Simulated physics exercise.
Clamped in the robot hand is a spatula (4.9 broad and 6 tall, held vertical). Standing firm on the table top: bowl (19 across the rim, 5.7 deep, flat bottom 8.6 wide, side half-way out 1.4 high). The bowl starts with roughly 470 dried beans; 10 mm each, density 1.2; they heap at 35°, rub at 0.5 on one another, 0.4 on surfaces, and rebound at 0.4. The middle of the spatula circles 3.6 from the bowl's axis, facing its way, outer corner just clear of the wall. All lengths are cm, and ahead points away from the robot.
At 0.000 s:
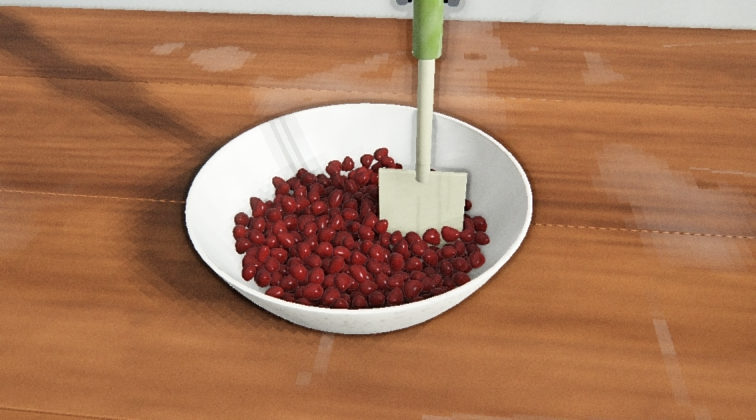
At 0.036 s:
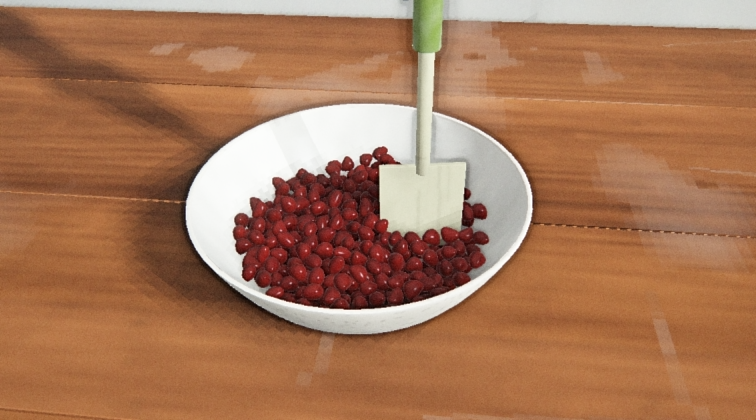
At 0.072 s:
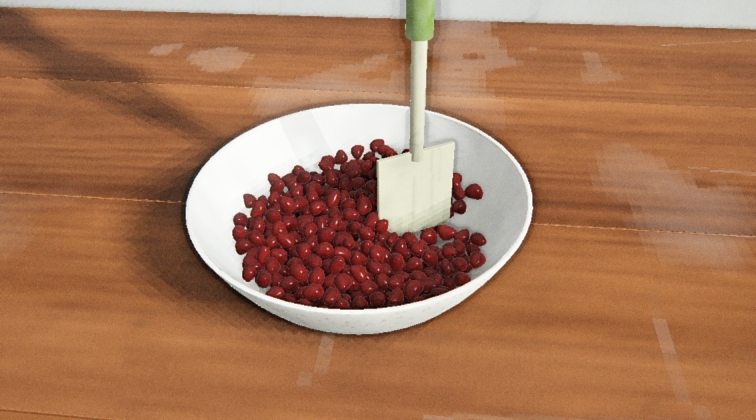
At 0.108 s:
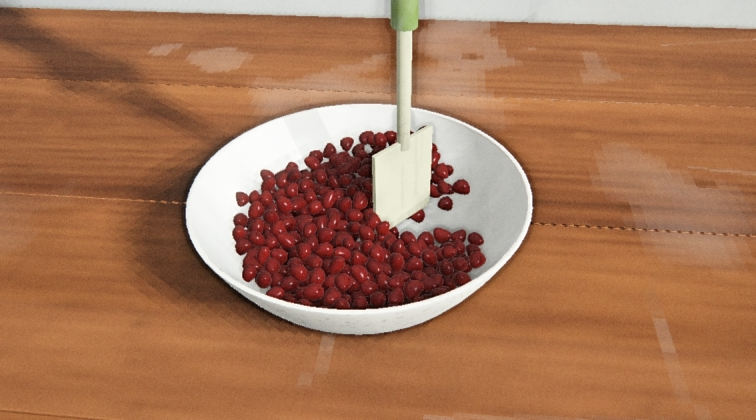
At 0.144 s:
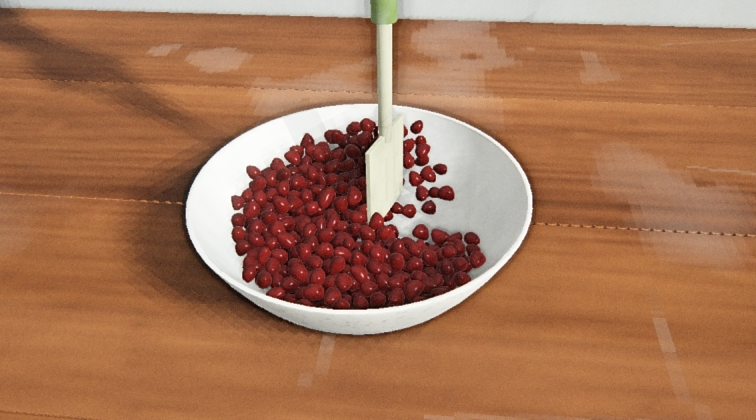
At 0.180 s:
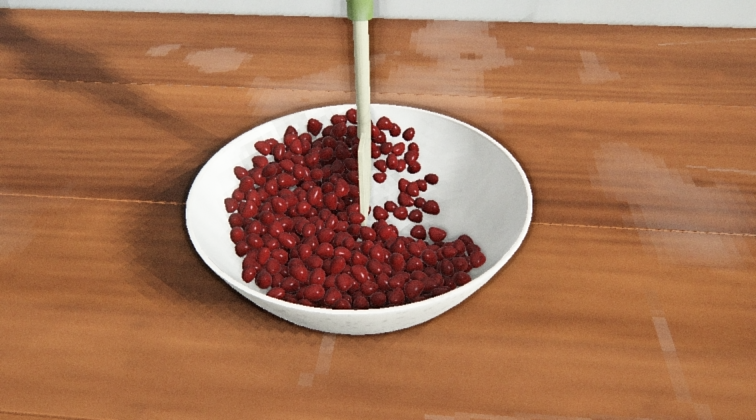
The clip shows an upright, green-handled spatula sweeping leftward through small red pieces in a white bowl on a wooden surface, turning from face-on to edge-on as it pushes some toward the back, leaving scattered pieces at right.
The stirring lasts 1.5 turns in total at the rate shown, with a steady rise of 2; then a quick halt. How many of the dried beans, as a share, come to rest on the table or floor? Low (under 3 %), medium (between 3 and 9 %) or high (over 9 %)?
Answer: Medium; between 3 and 9 % of the dried beans finish on the table or floor.
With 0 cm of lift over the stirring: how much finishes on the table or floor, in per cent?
About 10 per cent.
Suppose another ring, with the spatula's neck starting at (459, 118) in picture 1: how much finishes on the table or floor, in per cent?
About 0 per cent.
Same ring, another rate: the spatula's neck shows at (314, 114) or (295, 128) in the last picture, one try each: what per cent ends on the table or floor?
About 20 and 30 per cent.
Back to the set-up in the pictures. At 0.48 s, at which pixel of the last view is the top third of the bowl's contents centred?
Around (375, 272).
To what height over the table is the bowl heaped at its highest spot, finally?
Some 6.0 cm.
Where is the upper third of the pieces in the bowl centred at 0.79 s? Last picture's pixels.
Around (374, 180).
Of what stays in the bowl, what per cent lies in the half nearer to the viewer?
About 50 per cent.
By 0.48 s, 267° round, highest piece 7 above the table; 459 in the bowl, 10 on the table or floor, 5 in flight or on the tool.
By 0.79 s, 81° round, highest piece 8 above the table; 449 in the bowl, 25 on the table or floor.
By 1.14 s, 180° round, highest piece 6 above the table; 448 in the bowl, 26 on the table or floor.
By 1.84 s, 180° round, highest piece 6 above the table; 448 in the bowl, 26 on the table or floor.
Final count, 448 in the bowl, 26 on the table or floor. That is 5 % on the table or floor.
